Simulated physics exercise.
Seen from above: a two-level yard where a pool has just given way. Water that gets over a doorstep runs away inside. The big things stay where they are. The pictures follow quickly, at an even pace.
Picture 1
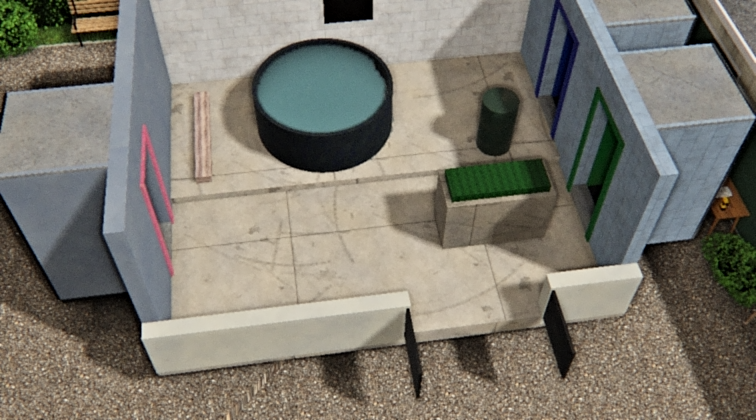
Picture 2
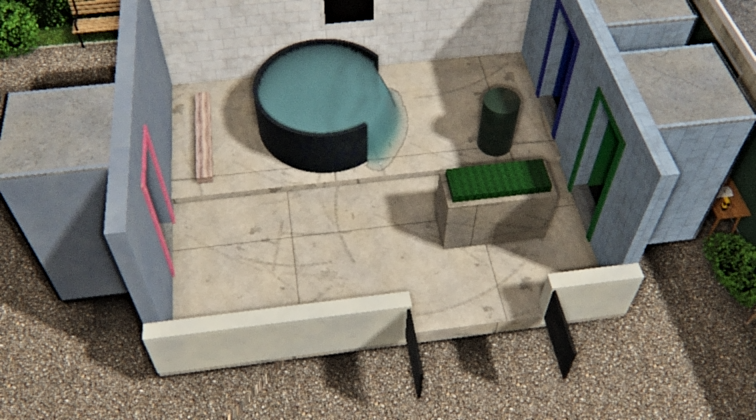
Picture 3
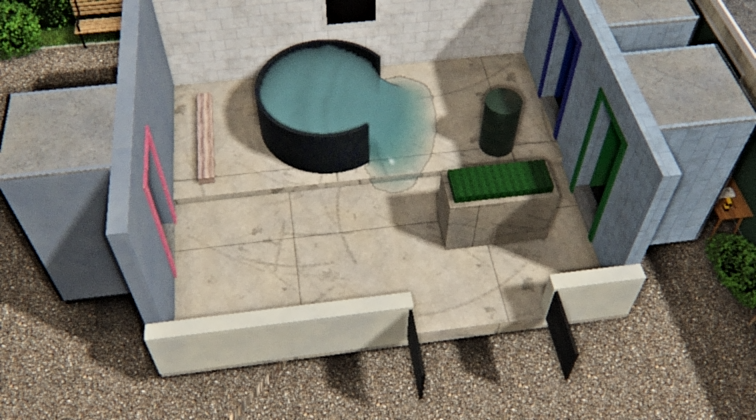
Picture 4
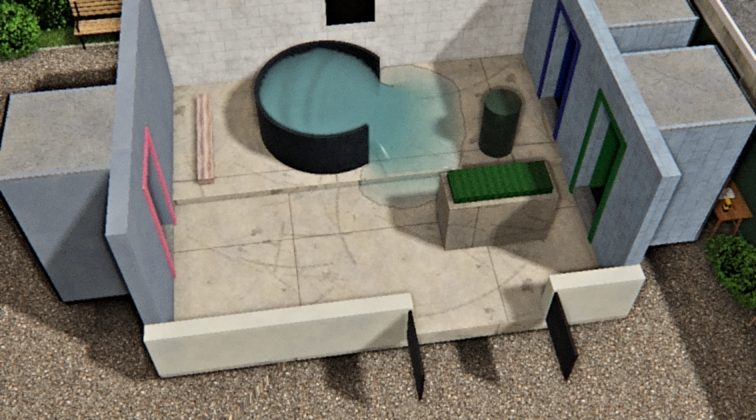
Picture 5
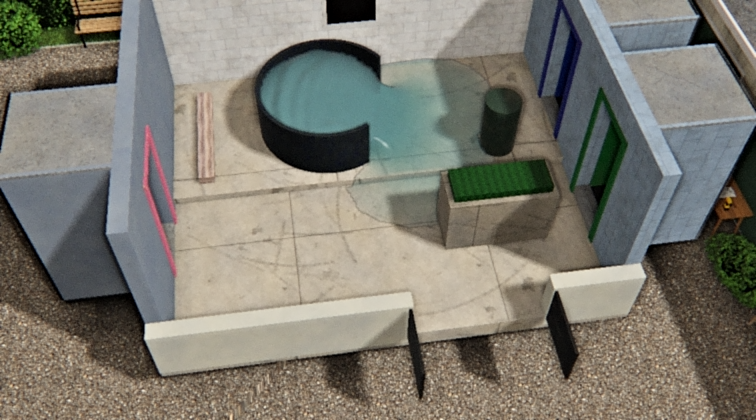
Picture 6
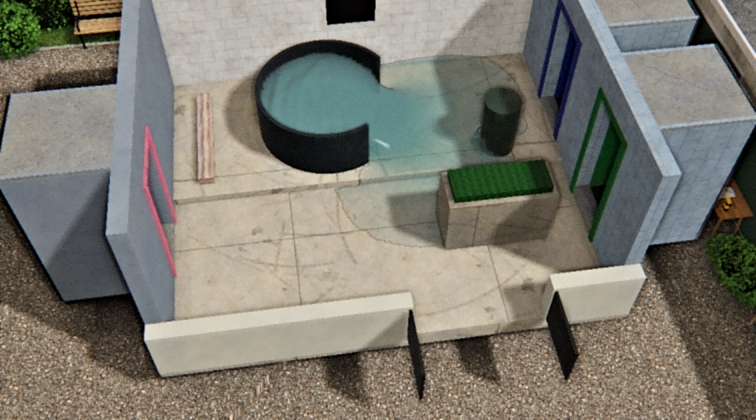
The dark round pool's right side opened up, and blue-green water poured out across the tiled yard, spreading toward the front and then right, around the green barrel and behind the grass-topped block.
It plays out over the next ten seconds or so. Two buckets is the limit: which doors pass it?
In the end: The pink door lets in a lot; the green door lets in a lot; the blue door lets in a lot.
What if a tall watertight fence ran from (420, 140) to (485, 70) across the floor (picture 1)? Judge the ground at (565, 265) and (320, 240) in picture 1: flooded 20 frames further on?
One after the other: Under water, clear.
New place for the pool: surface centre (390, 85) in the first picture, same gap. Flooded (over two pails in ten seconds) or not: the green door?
Green door goes over.
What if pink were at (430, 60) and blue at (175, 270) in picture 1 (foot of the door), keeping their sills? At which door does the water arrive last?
I say the blue one.
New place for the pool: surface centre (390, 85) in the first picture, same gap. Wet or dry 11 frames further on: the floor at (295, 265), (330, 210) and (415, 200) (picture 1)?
As listed: Clear, covered, flooded.
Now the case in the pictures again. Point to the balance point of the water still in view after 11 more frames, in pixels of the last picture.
Close to (427, 131).
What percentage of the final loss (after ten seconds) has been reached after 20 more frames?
I make it 55 per cent.
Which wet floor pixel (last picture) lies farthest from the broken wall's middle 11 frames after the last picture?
At about (611, 294).
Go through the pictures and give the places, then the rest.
Still water in the round pool at (323, 88), in the first picture.
Water pours out at (389, 117) and has run to (377, 168), in the second picture.
The front is at (393, 189), out from the gap at (391, 119), in the third picture.
Water pours out at (390, 122) and has run to (447, 81), in the fourth picture.
Water pours out at (391, 121) and has run to (476, 75), in the fifth picture.
Water pours out at (390, 121) and has run to a hidden place, in the sixth picture.
A moment on, water covers 40 % of the floor; the pink door not reached, the green door under two buckets in, the blue door over two buckets in.
Next, water covers 40 % of the floor; the pink door not reached, the green door over two buckets in, the blue door far over two buckets in.
Then, water covers 55 % of the floor; the pink door not reached, the green door far over two buckets in, the blue door far over two buckets in.
Later, water covers 85 % of the floor; the pink door not reached, the green door far over two buckets in, the blue door far over two buckets in.
In the end, water covers 85 % of the floor; the pink door over two buckets in, the green door far over two buckets in, the blue door far over two buckets in.
